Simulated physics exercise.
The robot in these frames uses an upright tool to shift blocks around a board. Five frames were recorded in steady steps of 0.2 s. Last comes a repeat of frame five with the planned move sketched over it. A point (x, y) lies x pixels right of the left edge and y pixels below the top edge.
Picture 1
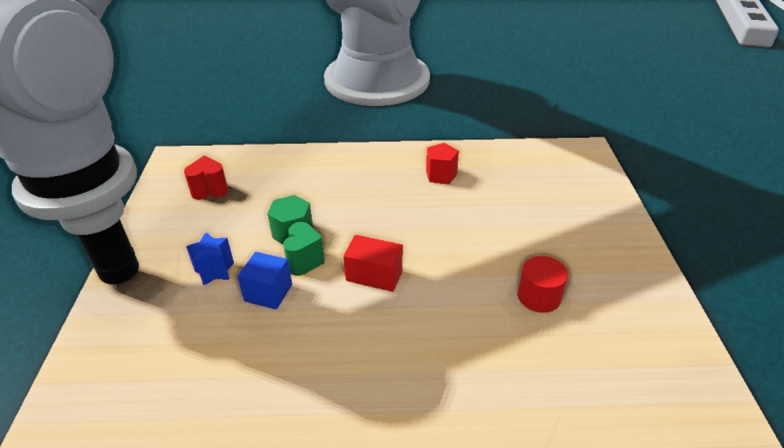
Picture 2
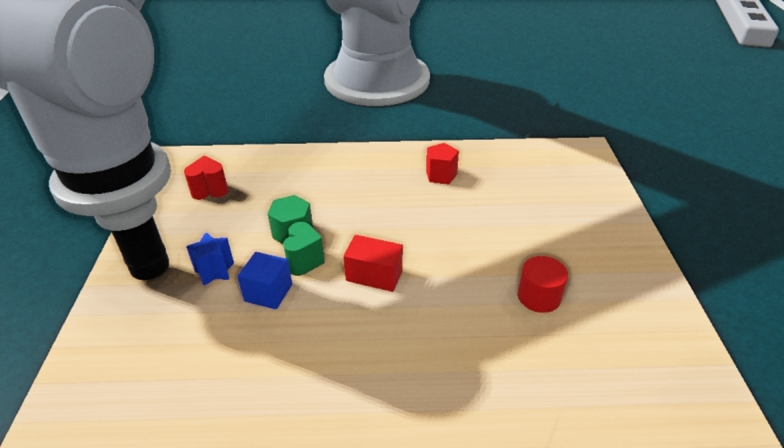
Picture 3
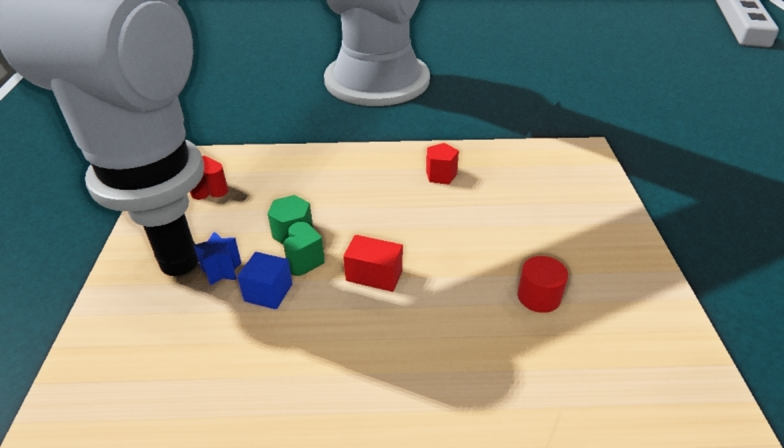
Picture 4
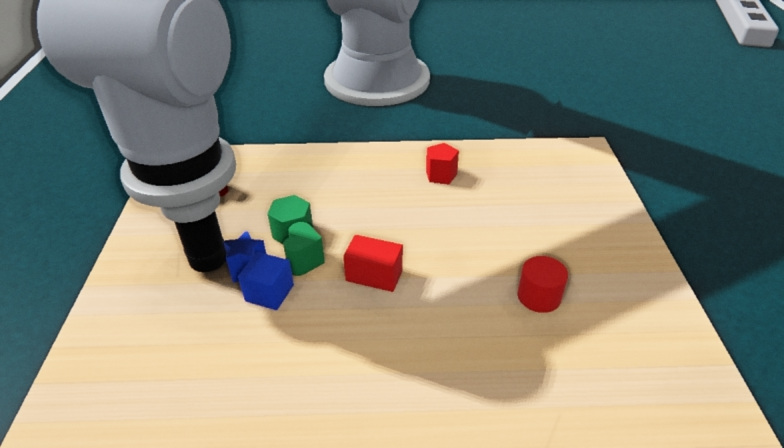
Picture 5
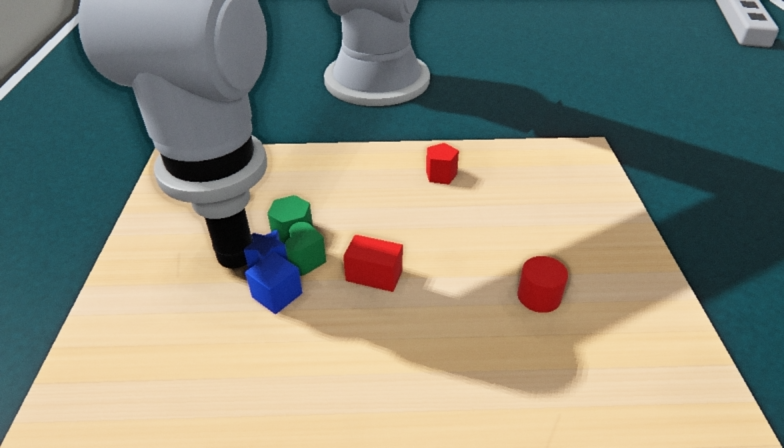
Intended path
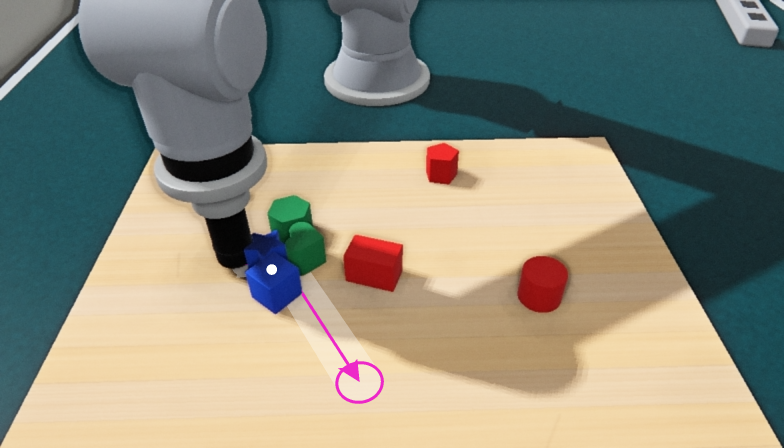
A robot arm moving its black upright tool rightward across a wooden board, pushing a blue star against a blue block.
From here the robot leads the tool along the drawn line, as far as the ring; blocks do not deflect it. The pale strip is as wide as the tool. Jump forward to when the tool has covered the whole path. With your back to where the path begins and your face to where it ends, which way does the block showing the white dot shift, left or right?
The answer is right.
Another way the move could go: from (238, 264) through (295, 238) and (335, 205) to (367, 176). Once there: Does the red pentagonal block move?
No
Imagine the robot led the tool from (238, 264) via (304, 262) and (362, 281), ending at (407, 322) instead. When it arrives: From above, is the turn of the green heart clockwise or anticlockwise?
It twists against the clock when seen from above.
Path on the board, from (238, 264) via (294, 280) and (324, 327), ending at (360, 382); the dot is on the blue square piece.
The first path, step by step. One third of the way, tool at (293, 273); blue star at (328, 254), turned 20° anticlockwise; blue square piece at (288, 284), turned 55° clockwise; green heart at (339, 233), turned 60° anticlockwise; red rectangular block at (380, 249).
Two thirds of the way, tool at (323, 319); blue star at (340, 259), turned 55° anticlockwise; blue square piece at (295, 332), turned 90° clockwise; green heart at (339, 233), turned 65° anticlockwise; red rectangular block at (387, 248), turned 15° clockwise.
At the end, tool at (359, 374); blue star at (340, 259), turned 55° anticlockwise; blue square piece at (293, 340), turned 105° clockwise; green six-sided block in place; green heart at (339, 233), turned 65° anticlockwise; red rectangular block at (387, 248), turned 15° clockwise.
